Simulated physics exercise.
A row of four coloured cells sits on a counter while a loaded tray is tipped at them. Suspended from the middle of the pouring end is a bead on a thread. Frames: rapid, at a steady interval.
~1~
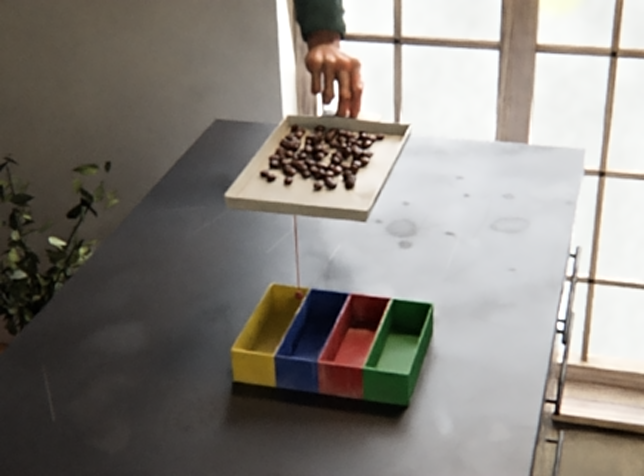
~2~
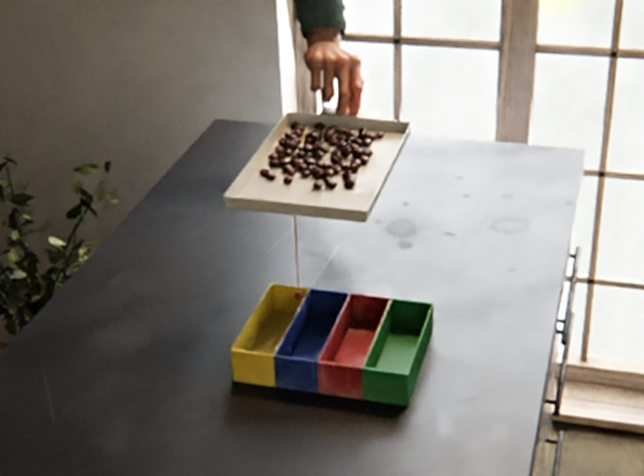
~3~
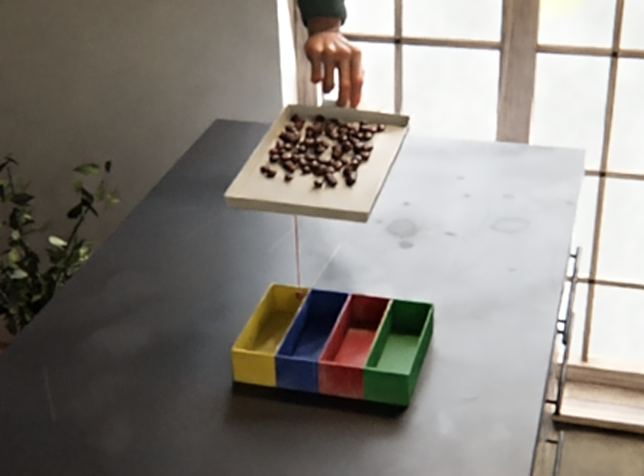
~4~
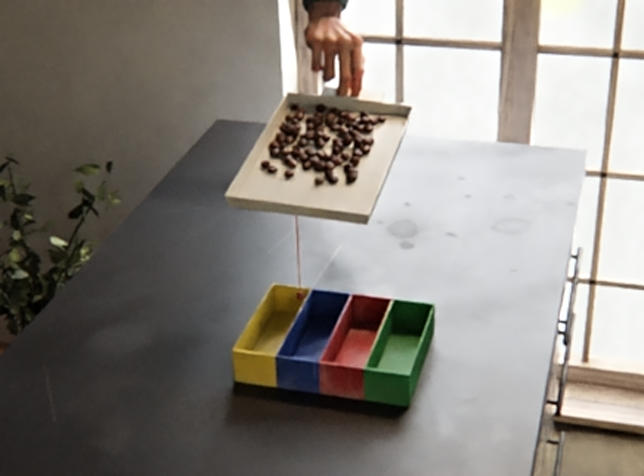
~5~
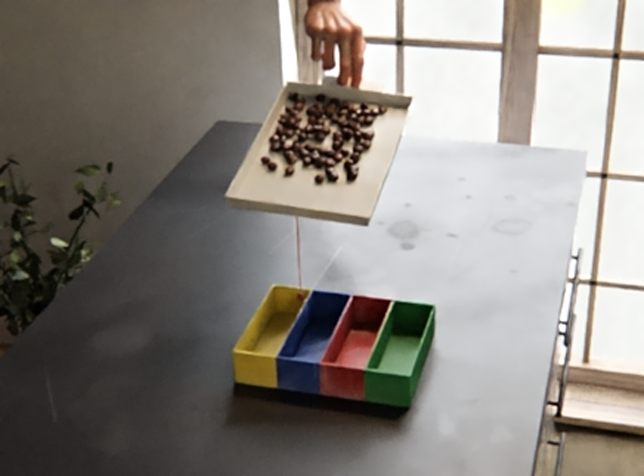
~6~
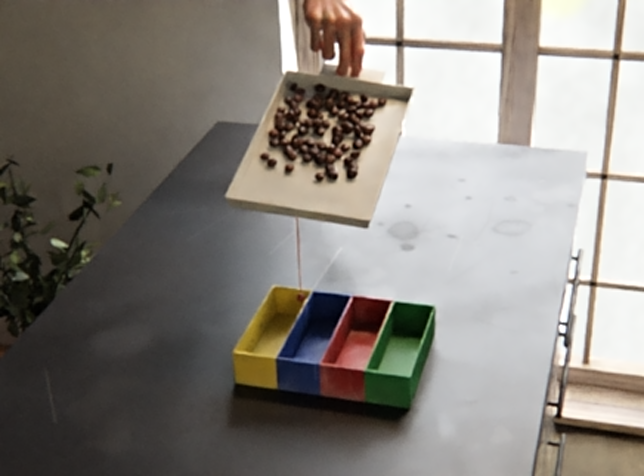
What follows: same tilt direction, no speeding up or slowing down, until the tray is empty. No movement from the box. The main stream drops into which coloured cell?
It drops into the red cell.
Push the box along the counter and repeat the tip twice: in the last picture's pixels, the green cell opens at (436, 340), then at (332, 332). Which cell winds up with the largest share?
That blue cell, then the green cell.
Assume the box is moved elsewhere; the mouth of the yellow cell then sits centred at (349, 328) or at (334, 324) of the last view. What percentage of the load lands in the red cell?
In order: 0 percent and 0 percent.
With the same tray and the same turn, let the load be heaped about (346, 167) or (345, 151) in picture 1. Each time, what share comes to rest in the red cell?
In order, 60 per cent then 50 per cent.
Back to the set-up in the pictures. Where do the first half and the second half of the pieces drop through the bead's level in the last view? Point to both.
First near (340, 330), later near (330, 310).
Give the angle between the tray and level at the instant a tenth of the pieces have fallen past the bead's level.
I'd put it at about 70 degrees.
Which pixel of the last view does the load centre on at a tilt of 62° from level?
(325, 207).
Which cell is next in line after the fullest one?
Second best is blue.
Shortly afterwards, tray tipped steeply; all but a few on the tray; a little falling or outside the box.
Next, tray tipped past a quarter turn; near a third on the tray; near a quarter in the red cell; a little in the blue cell; a little in the yellow cell; a little in the green cell; a little falling or outside the box.
Some moments later, tray tipped past a quarter turn; near half in the red cell; near a quarter in the blue cell; near a quarter in the yellow cell; a little in the green cell; only a few falling or outside the box.
In the end, tray tipped past a quarter turn; near half in the red cell; near a quarter in the blue cell; near a quarter in the yellow cell; a little in the green cell; only a few outside the box.
